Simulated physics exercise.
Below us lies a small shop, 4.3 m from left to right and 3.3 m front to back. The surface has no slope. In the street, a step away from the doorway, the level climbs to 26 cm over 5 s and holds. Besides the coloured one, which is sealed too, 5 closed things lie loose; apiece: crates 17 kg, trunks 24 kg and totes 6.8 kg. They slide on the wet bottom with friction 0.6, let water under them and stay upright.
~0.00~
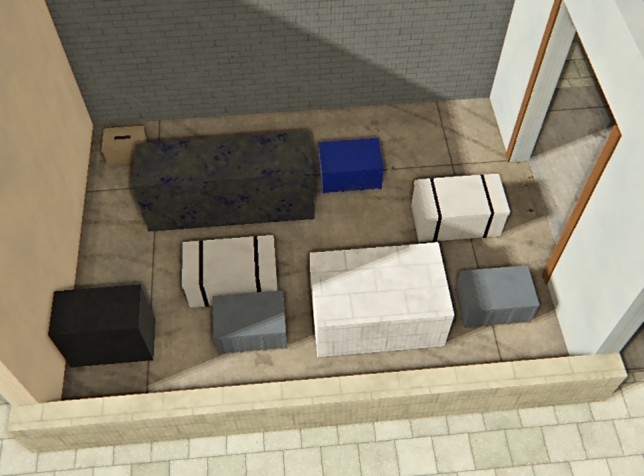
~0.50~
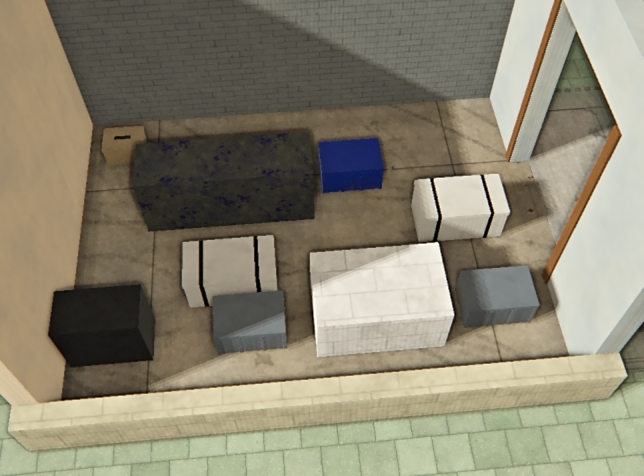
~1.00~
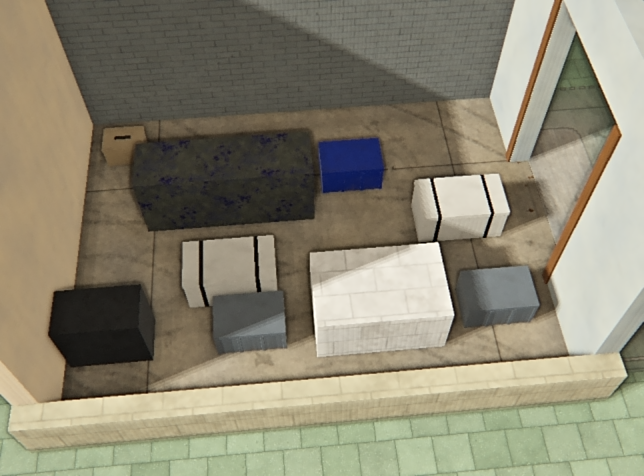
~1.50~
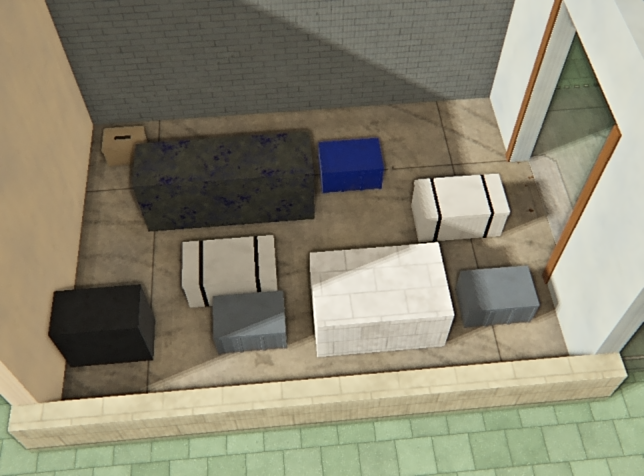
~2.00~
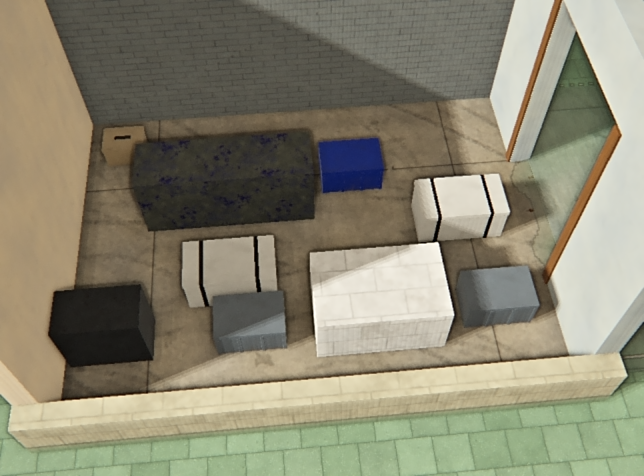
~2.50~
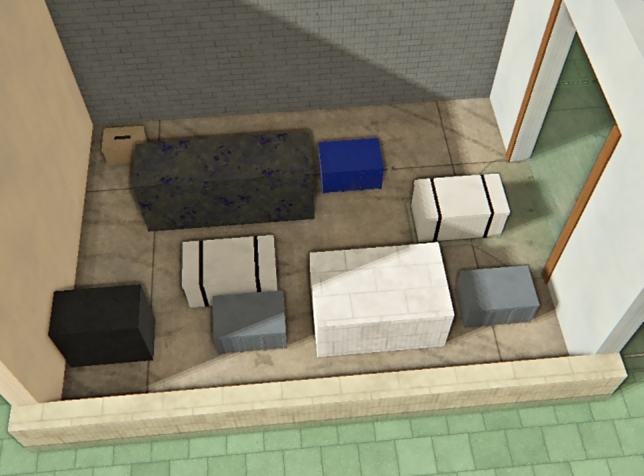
In a small walled shop seen from above, greenish water spread over the paving outside and then crept in through the doorway on the right, while the boxes and crates on the floor stayed still.
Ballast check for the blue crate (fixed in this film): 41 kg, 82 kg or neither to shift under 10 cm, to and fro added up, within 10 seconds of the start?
Verdict: Only the higher weight holds it.
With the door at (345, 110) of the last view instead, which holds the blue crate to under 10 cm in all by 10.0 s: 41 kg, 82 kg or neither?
Then only the higher weight holds it.
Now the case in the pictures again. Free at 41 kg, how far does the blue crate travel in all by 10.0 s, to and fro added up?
About 150 cm.
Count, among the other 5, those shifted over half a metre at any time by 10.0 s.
That makes 2.
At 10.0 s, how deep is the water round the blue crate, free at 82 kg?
About 16 cm.
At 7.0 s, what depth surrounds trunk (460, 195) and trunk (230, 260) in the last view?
Roughly 14 and 6 cm.
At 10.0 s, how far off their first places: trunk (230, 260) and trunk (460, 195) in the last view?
In turn: 100 cm, 120 cm.
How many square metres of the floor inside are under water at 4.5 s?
Roughly 5.0 m2.
After 3.5 s the blue crate would be 0 cm from its start with 41 kg and 0 cm from its start with 82 kg; 0 cm of water round it then.
After 4.5 s the blue crate would be 0 cm from its start with 41 kg and 0 cm from its start with 82 kg; 3 cm of water round it then.
After 7.0 s the blue crate would be 27 cm from its start with 41 kg and 0 cm from its start with 82 kg; 14 cm of water round it then.
After 10.0 s the blue crate would be 139 cm from its start with 41 kg and 0 cm from its start with 82 kg; 16 cm of water round it then.
